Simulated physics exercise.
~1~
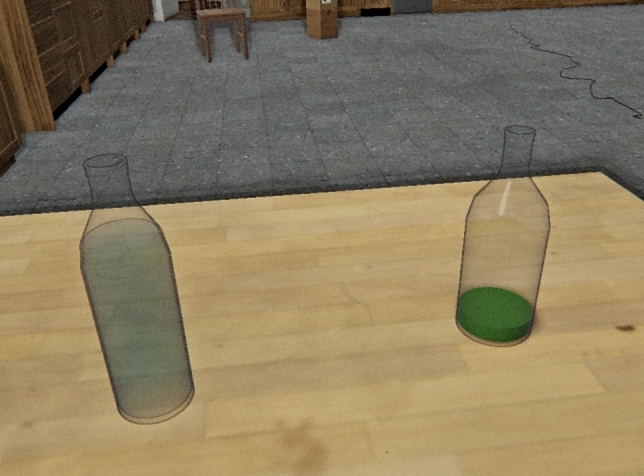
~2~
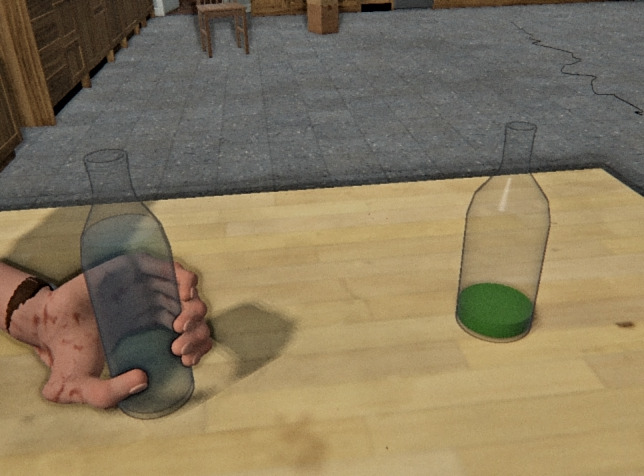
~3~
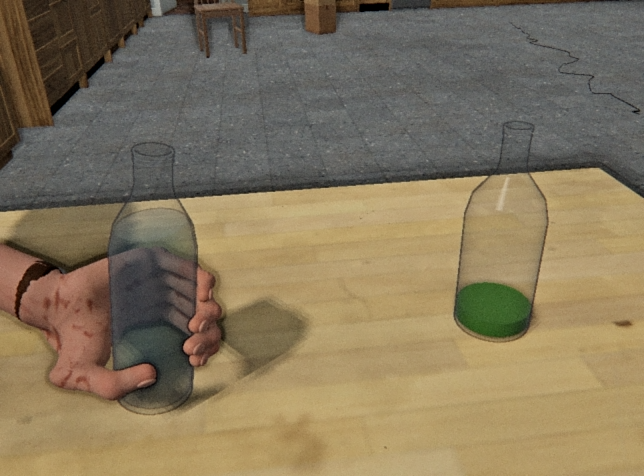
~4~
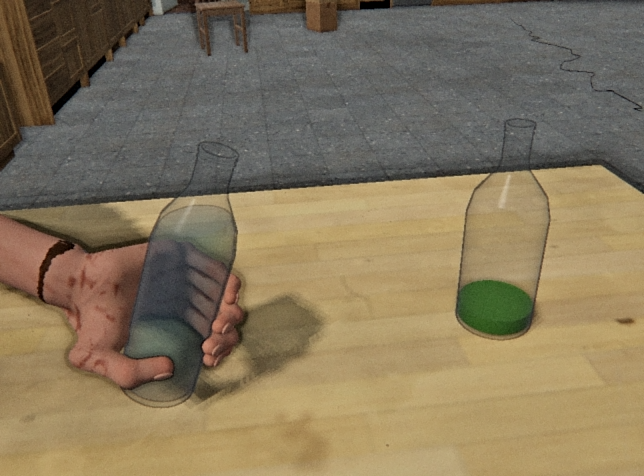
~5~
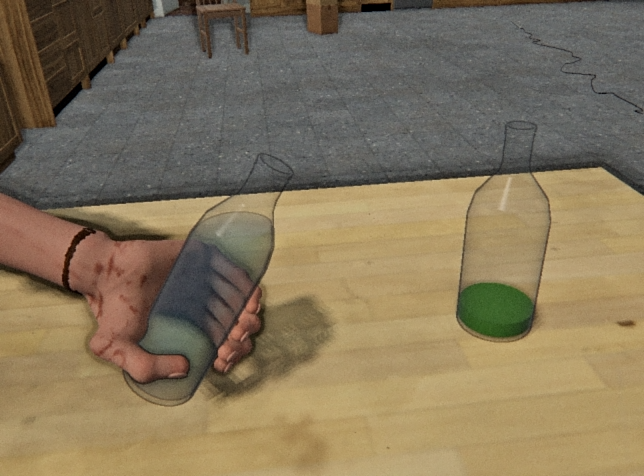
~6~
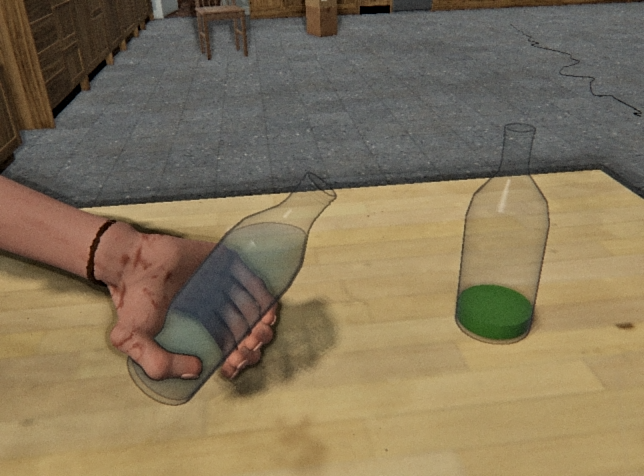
A hand with reddish blotches and a dark bracelet comes in from the left and grips the left of two clear bottles on a pale wooden table, seen from slightly above. The left bottle holds much pale bluish liquid, the right a little green, with grey floor and a chair behind. Gripped, the left bottle straightens, then tilts steadily rightward, while the right bottle stays still.
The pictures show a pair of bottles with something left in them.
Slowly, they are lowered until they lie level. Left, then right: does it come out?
The left bottle lets some out; the right bottle holds it all.
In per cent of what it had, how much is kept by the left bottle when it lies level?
30 in a hundred, give or take.
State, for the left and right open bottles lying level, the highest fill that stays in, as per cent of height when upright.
Fill limits: About 22 % and about 24 %.
A moment on, the left bottle is nearly down; left bottle, all still inside.
Further on, the left bottle lies flat; left bottle, a puddle at its mouth.
When it is over, both lie flat; left bottle, a puddle at its mouth; right bottle, all still inside.
